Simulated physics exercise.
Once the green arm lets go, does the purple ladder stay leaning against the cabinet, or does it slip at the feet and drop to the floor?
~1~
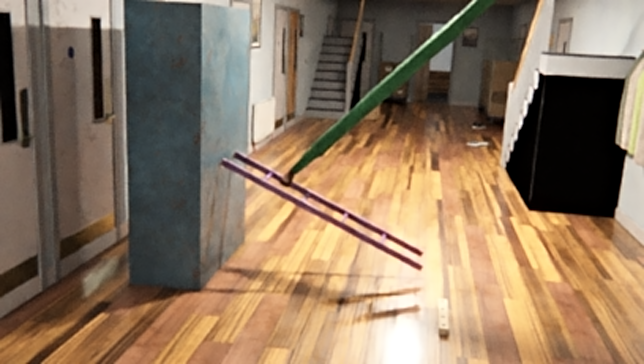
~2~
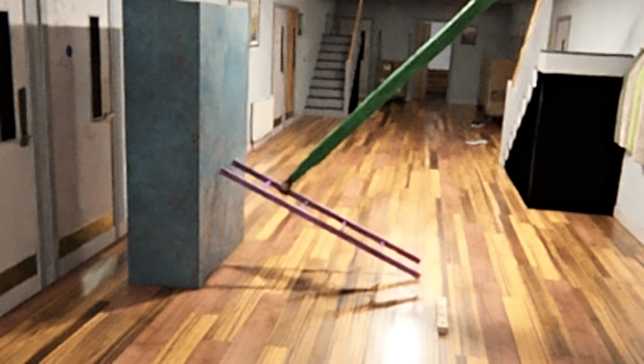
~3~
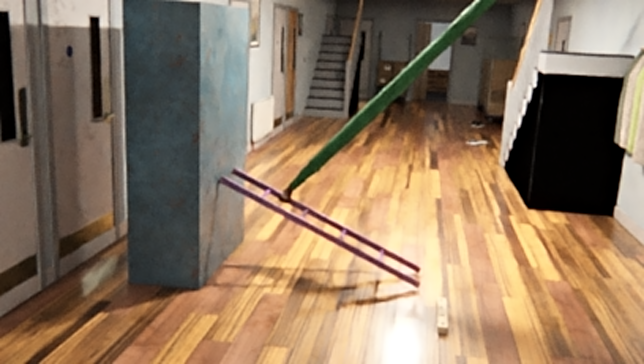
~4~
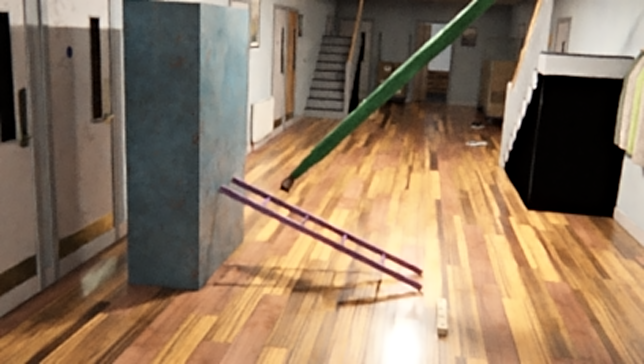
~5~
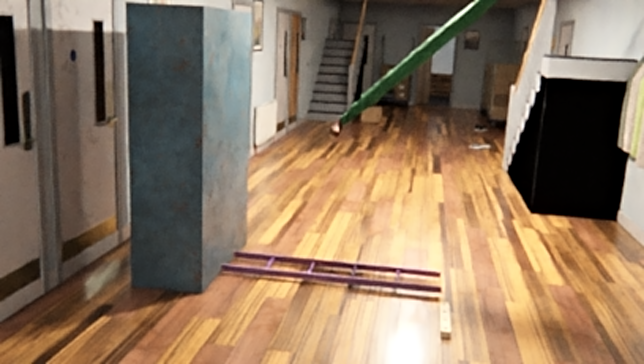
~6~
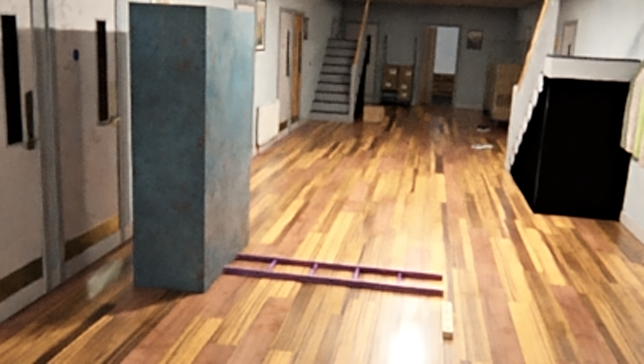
The purple ladder gives way at the feet, sliding out to the right and ending up flat on the floor.
